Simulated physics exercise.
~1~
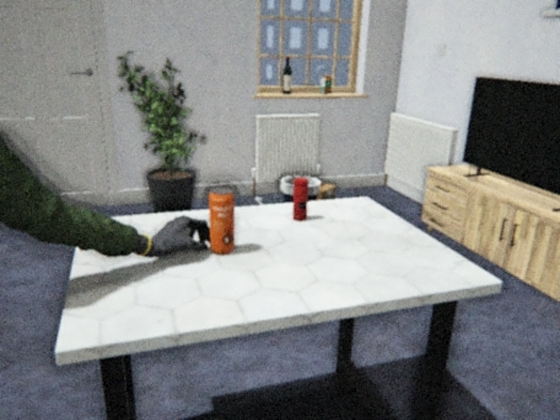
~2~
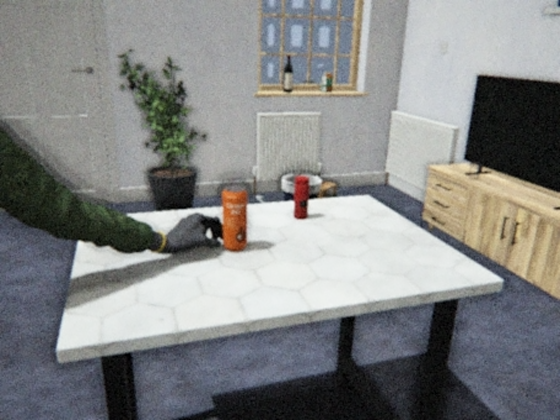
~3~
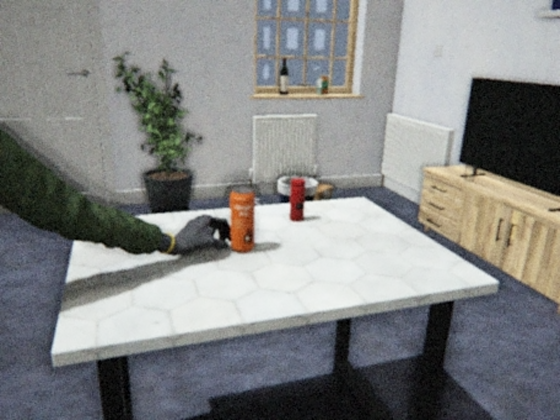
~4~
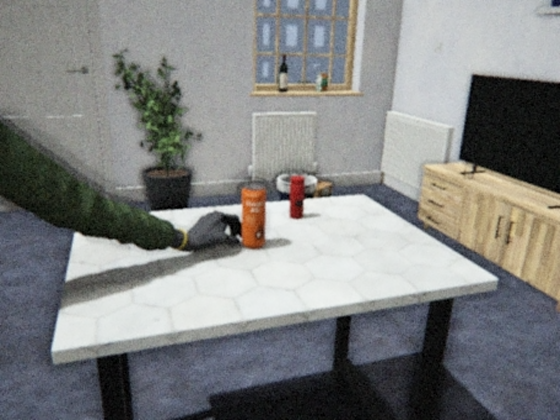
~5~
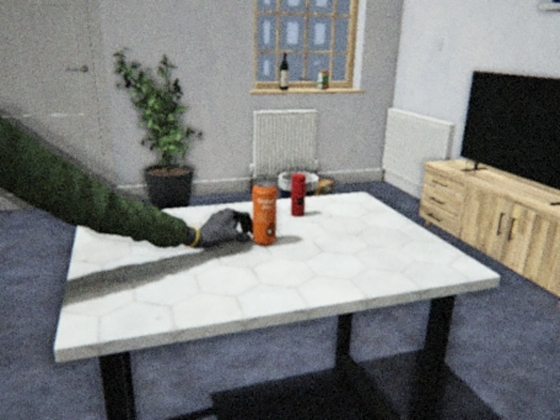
On a white table, a gloved hand pushes an upright orange can right toward a red shaker.
